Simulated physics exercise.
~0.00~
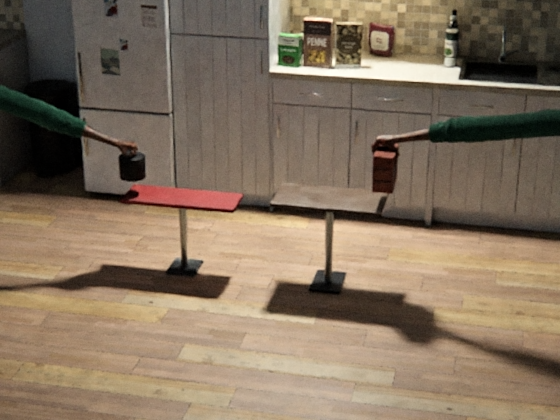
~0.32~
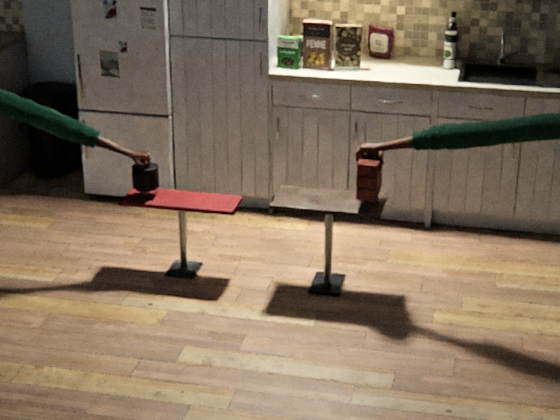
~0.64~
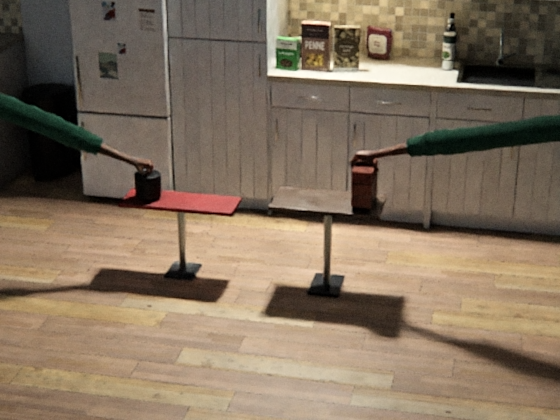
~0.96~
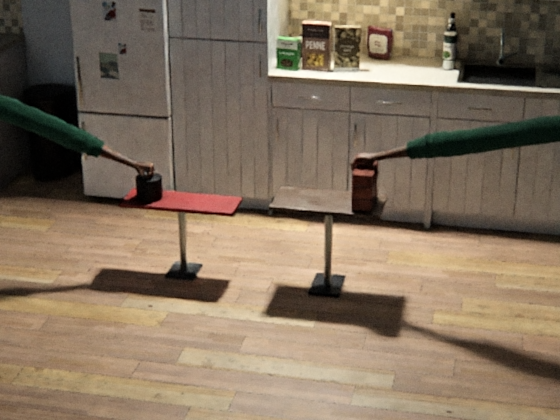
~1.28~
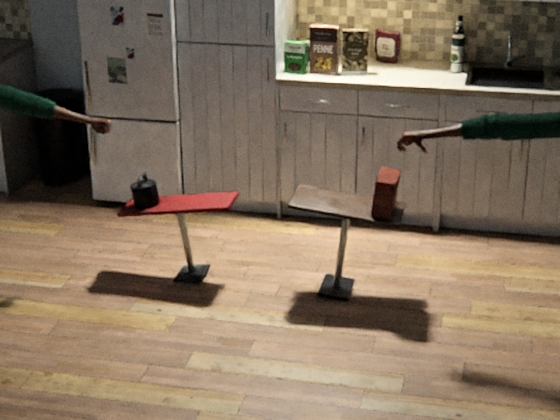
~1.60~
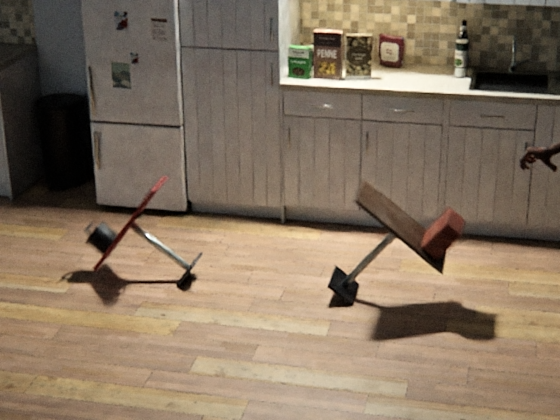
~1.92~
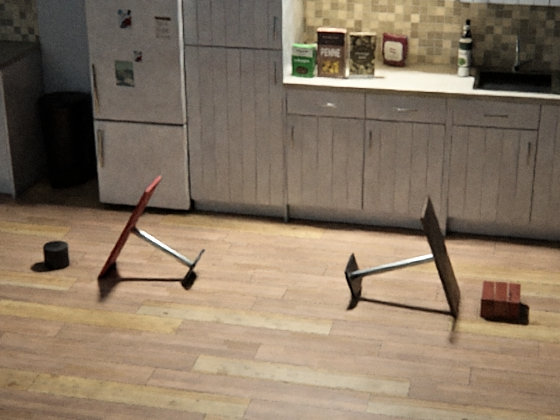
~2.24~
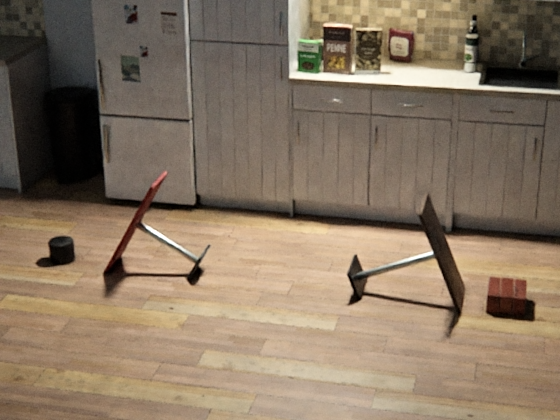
Two small tables, one red and one brown, tipping over outward after hands set a dark cylinder and red bricks on their outer ends.
